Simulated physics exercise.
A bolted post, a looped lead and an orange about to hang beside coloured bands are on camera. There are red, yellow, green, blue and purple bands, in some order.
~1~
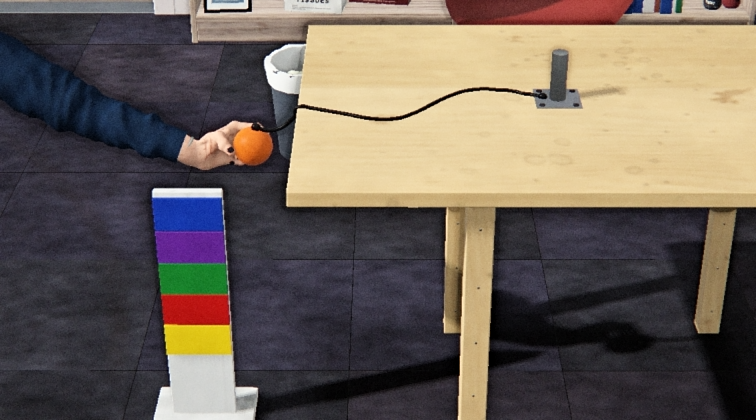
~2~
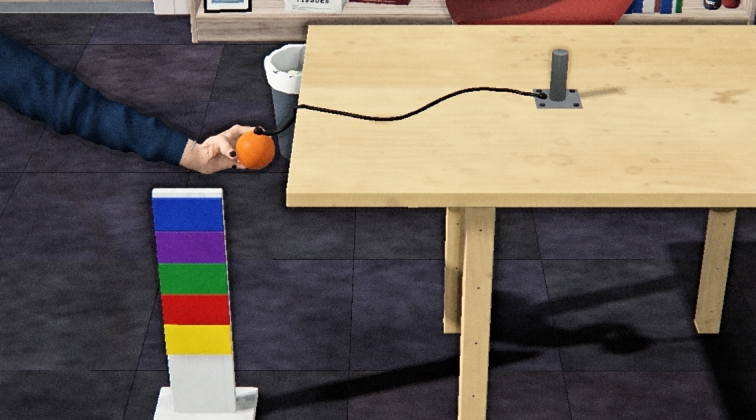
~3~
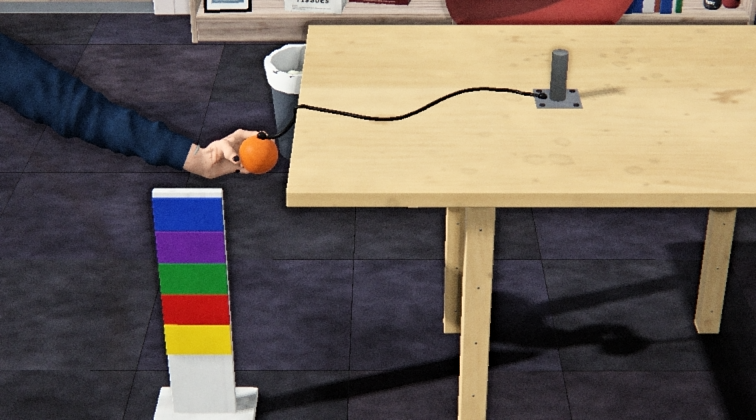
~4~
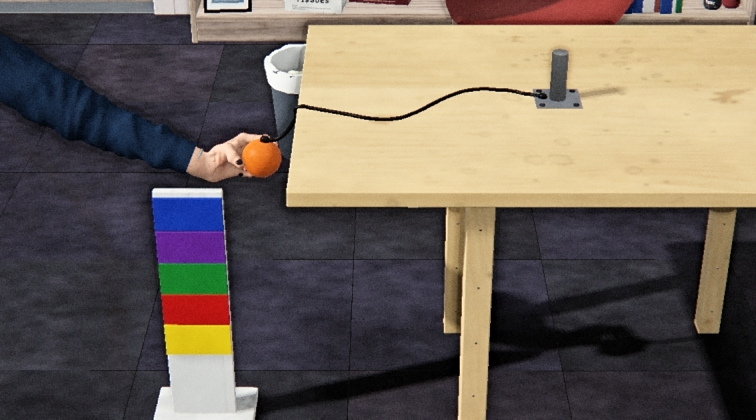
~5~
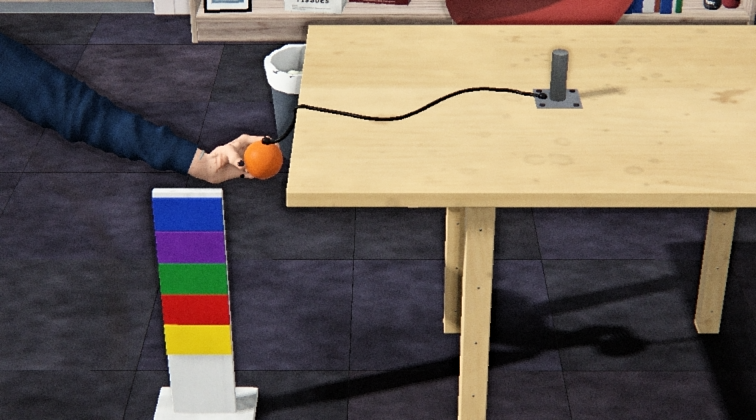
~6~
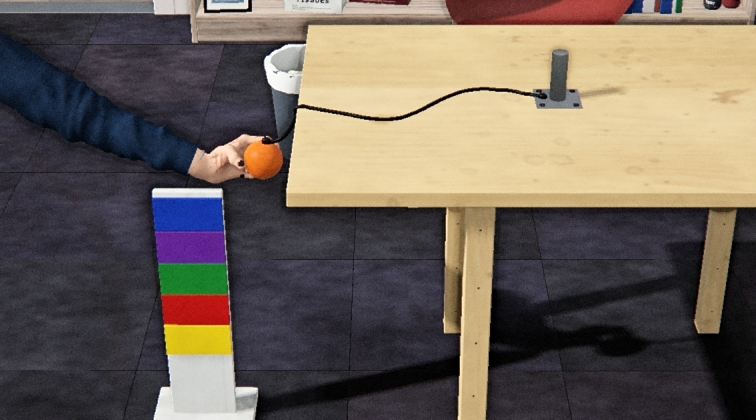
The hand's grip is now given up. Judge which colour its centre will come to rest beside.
Its centre comes to rest beside blue.
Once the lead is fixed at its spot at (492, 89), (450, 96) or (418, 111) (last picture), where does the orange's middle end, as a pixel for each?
Result per try (px, approx.): (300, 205); (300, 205); (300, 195).
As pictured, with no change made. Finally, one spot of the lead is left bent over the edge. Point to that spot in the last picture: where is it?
In the last picture it is at roughly (333, 112).
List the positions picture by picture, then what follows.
In the first picture, orange (253, 146); blue (188, 216); purple (191, 248); green (193, 280); red (196, 311); yellow (198, 341).
In the second picture, orange (255, 150); lead through (518, 92) (458, 93) (420, 111) (363, 118) (304, 107).
In the third picture, orange (259, 154).
In the fourth picture, orange (261, 158); lead through (518, 92) (458, 93) (420, 111) (363, 118) (304, 107).
In the fifth picture, orange (263, 159).
In the sixth picture, orange (263, 159); lead through (518, 92) (458, 93) (420, 111) (363, 118) (304, 107).
Early on, orange near (286, 204); level with blue.
Midway, orange near (305, 214); level with blue.
Finally, orange near (301, 214); level with blue. The blue one.
